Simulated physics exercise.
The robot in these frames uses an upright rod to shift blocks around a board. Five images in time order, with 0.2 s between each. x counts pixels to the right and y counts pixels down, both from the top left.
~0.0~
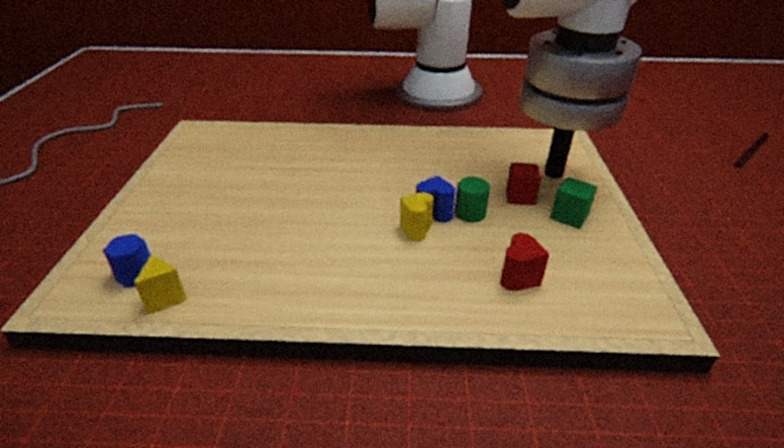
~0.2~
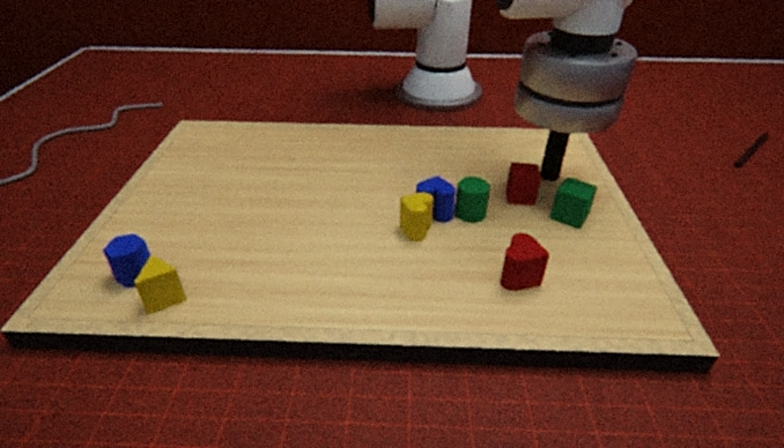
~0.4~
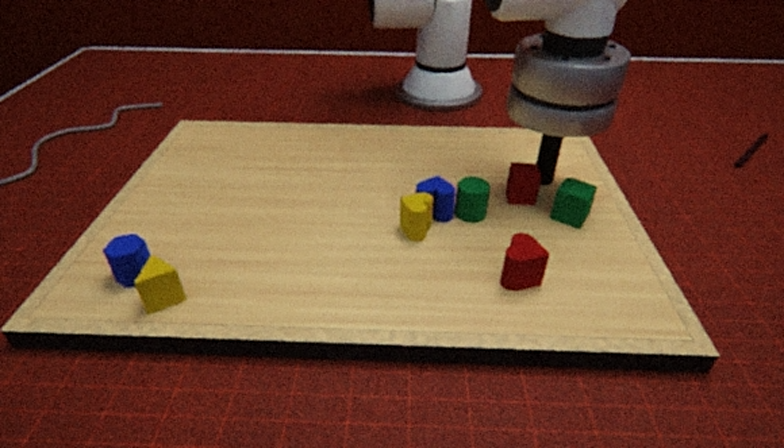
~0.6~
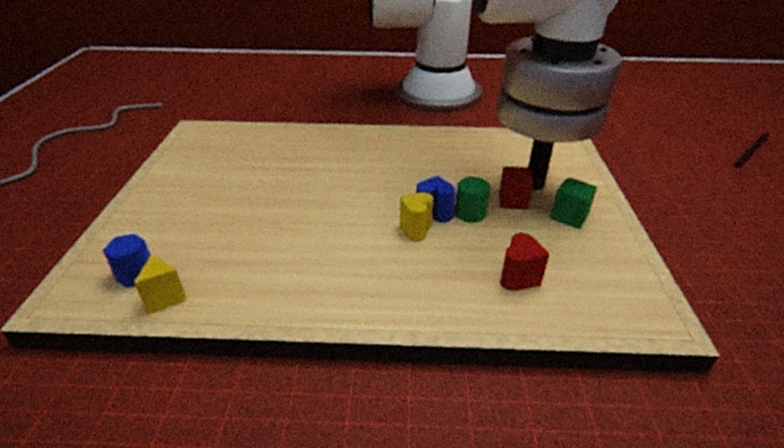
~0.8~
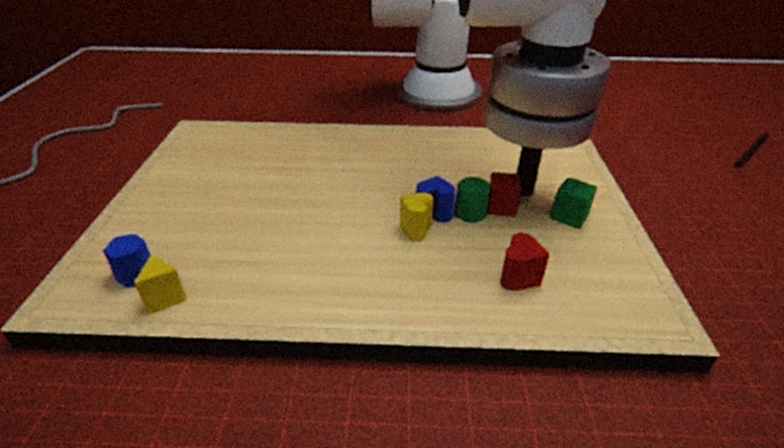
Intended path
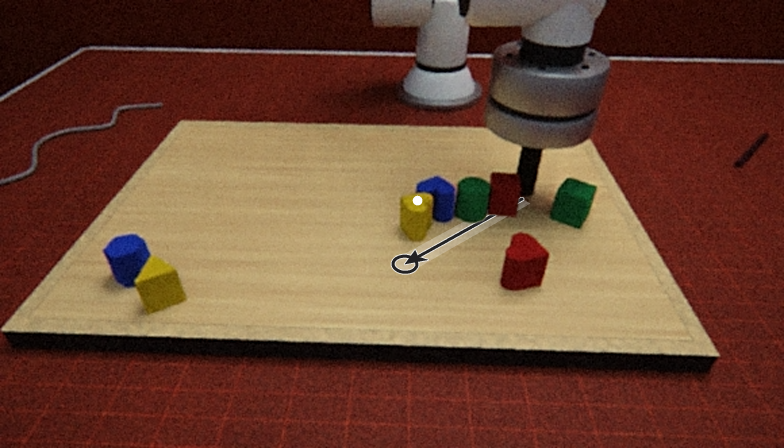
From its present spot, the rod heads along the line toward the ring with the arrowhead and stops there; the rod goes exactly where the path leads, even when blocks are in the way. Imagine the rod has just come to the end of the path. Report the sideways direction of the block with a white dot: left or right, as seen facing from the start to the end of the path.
The right-hand side.
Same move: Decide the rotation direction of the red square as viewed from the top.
From above, counter-clockwise.
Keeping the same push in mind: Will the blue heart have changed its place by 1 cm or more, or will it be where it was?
Displaced, by a centimetre or more.
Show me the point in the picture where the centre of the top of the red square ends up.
The answer is (486, 216).
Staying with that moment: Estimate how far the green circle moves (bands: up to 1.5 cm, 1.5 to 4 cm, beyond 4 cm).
Covers over 4 cm.
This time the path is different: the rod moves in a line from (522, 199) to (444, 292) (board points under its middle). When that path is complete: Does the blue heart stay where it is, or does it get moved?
By the time the path is finished, it has moved at least a centimetre.
The drawn path runs straight from (522, 199) to (405, 264); the dot is on the yellow heart.
What follows on the original path. One third of the way, rod (488, 211); yellow heart (415, 201); blue heart (424, 184), turned 20° clockwise; green circle (456, 197); red square (491, 204), turned 75° anticlockwise.
Two thirds of the way, rod (449, 232); yellow heart (394, 201); blue heart (420, 182), turned 30° clockwise; green circle (422, 205); red square (486, 216).
At the end, rod (405, 256); yellow heart (383, 199); blue heart (420, 182), turned 30° clockwise; green circle (408, 208); red square (486, 216), turned 135° anticlockwise.
